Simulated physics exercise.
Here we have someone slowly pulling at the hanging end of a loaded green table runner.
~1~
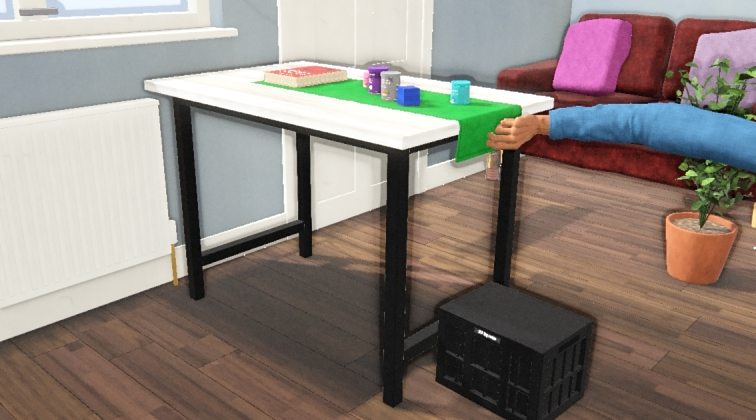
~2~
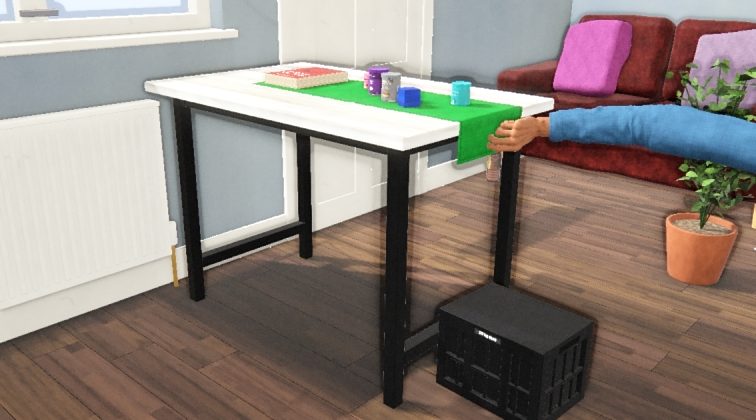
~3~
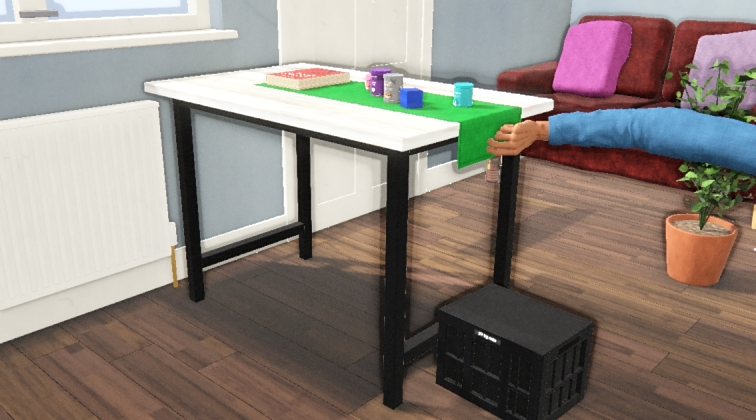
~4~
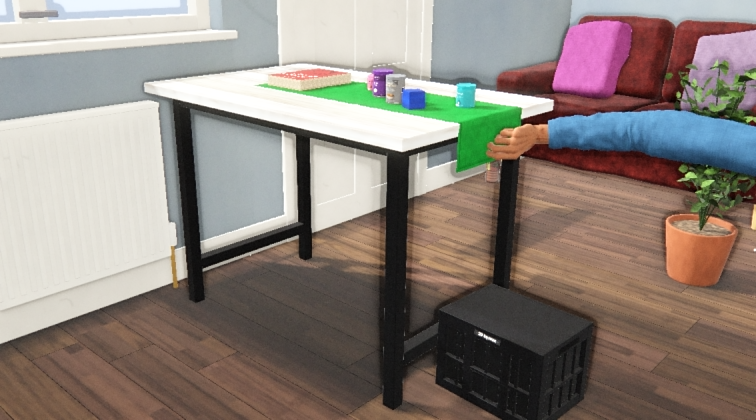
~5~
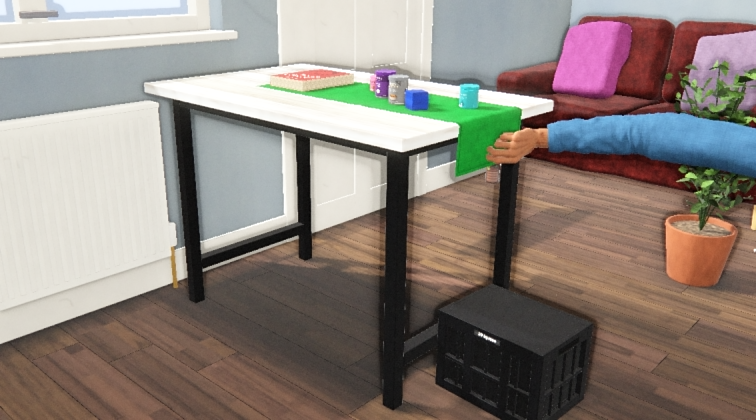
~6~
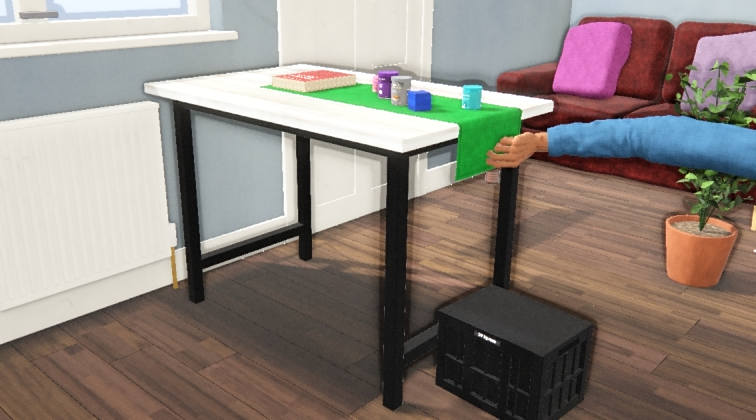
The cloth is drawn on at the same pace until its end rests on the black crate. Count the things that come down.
It carries off four.
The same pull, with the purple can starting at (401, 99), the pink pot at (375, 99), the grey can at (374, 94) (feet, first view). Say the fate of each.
The purple can falls, the pink pot drops off, the grey can goes over.
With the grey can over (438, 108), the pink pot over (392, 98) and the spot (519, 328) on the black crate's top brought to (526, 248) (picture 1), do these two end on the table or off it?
The grey can tumbles off; the pink pot survives.
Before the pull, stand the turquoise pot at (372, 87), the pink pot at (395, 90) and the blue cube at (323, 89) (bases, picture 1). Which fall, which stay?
The turquoise pot survives; the pink pot comes down; the blue cube stays on.
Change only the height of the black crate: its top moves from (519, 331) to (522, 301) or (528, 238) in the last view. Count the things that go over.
Then 3 and 1.
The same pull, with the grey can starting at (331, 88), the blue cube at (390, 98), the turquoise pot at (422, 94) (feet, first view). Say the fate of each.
The grey can does not fall, the blue cube falls, the turquoise pot falls.
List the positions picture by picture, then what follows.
The first frame shows hem (456, 163); turquoise pot (461, 82); blue cube (409, 87); grey can (391, 73); purple can (378, 67); pink pot (372, 72); top of the crate (519, 328).
The second frame shows hem (457, 165); turquoise pot (462, 83).
The third frame shows hem (459, 169); blue cube (412, 89).
The fourth frame shows hem (456, 173); grey can (396, 76); top of the crate (519, 330).
The fifth frame shows hem (456, 177); purple can (386, 71).
The sixth frame shows hem (455, 181); turquoise pot (473, 87); blue cube (420, 92); grey can (402, 77); purple can (388, 72); pink pot (381, 77).
Soon after, hem near (486, 257); turquoise pot and blue cube gone.
After that, hem on the crate; turquoise pot, blue cube, grey can and purple can gone.
In the end, hem on the crate; turquoise pot, blue cube, grey can and purple can gone. The answer is four.
